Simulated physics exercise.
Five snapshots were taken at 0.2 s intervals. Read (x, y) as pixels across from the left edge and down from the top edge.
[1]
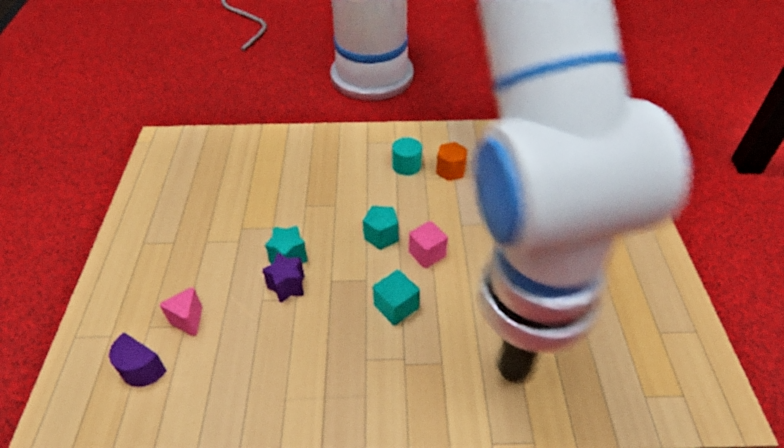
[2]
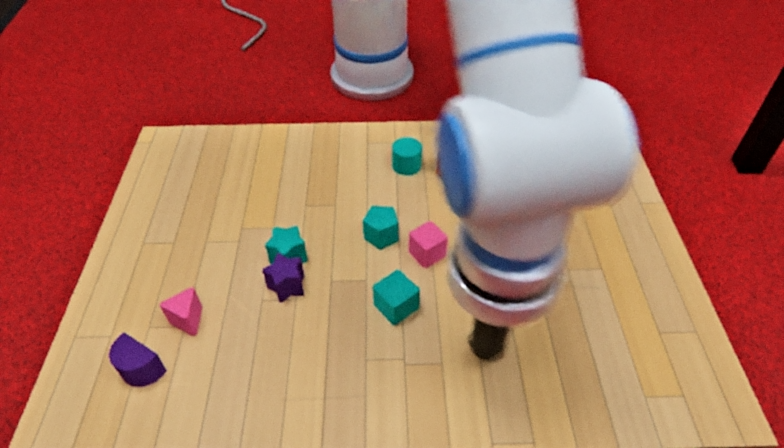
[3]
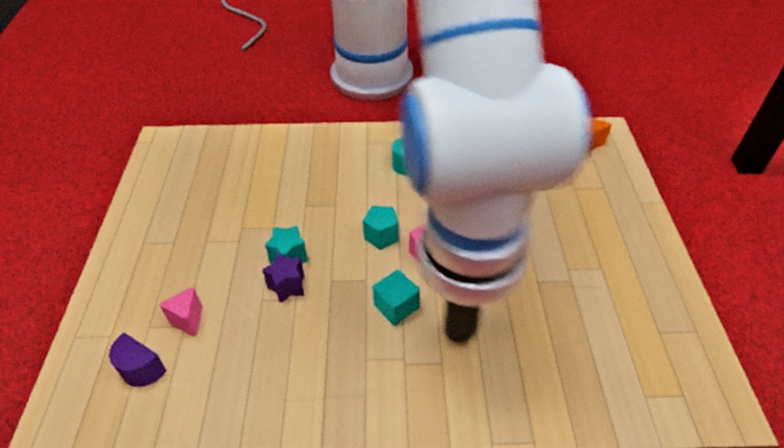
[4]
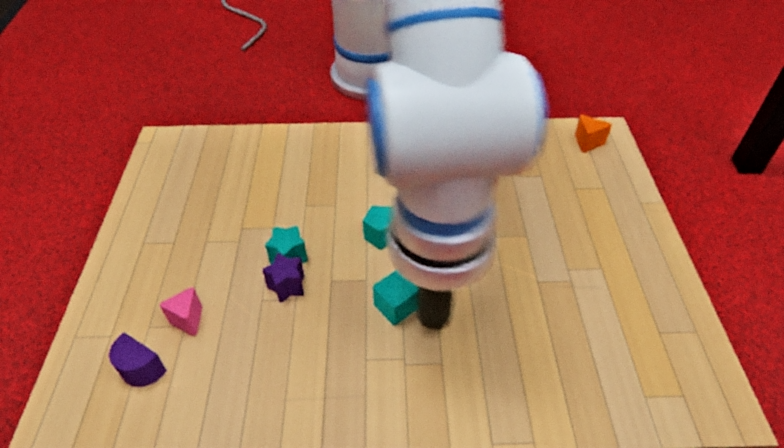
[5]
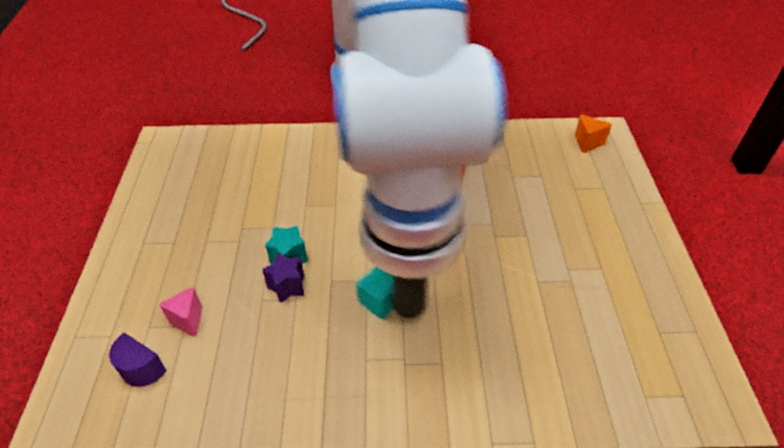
A robot arm sweeps left across the wooden board and nudges the turquoise block left.
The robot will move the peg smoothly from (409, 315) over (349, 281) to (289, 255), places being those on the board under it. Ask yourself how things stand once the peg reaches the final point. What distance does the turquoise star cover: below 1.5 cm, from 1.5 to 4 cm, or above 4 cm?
Ends over 4 cm away.
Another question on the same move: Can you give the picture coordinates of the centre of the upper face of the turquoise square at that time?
The centre of its top face lies at (257, 228).
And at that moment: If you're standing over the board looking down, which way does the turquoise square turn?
Rotates counter-clockwise.
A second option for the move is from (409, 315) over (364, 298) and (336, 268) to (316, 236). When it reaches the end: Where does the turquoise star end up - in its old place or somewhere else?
It travels a centimetre or more.
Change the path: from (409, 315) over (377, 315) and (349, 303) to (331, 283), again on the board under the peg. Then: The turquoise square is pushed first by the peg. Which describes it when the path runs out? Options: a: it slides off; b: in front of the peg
Correct choice: B.
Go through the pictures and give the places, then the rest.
The first picture shows peg's lower end at (515, 368); purple star at (283, 268); turquoise star at (285, 238); turquoise square at (396, 288); turquoise pentagon at (381, 217).
The second picture shows peg at (487, 347); blocks still.
The third picture shows peg at (460, 330); blocks still.
The fourth picture shows peg at (434, 317); blocks still.
The fifth picture shows peg at (410, 306); purple star at (283, 268); turquoise star at (285, 238); turquoise square at (380, 282); turquoise pentagon hidden.
The first path, step by step. One third of the way, peg at (368, 282); turquoise square at (336, 263), turned 20° anticlockwise.
Two thirds of the way, peg at (327, 262); purple star at (271, 264), turned 55° anticlockwise; turquoise star at (268, 232), turned 25° anticlockwise; turquoise square at (297, 243), turned 20° anticlockwise.
At the end, peg at (287, 246); purple star at (271, 264), turned 55° anticlockwise; turquoise star at (229, 218), turned 30° anticlockwise; turquoise square at (257, 228), turned 20° anticlockwise; turquoise pentagon still.
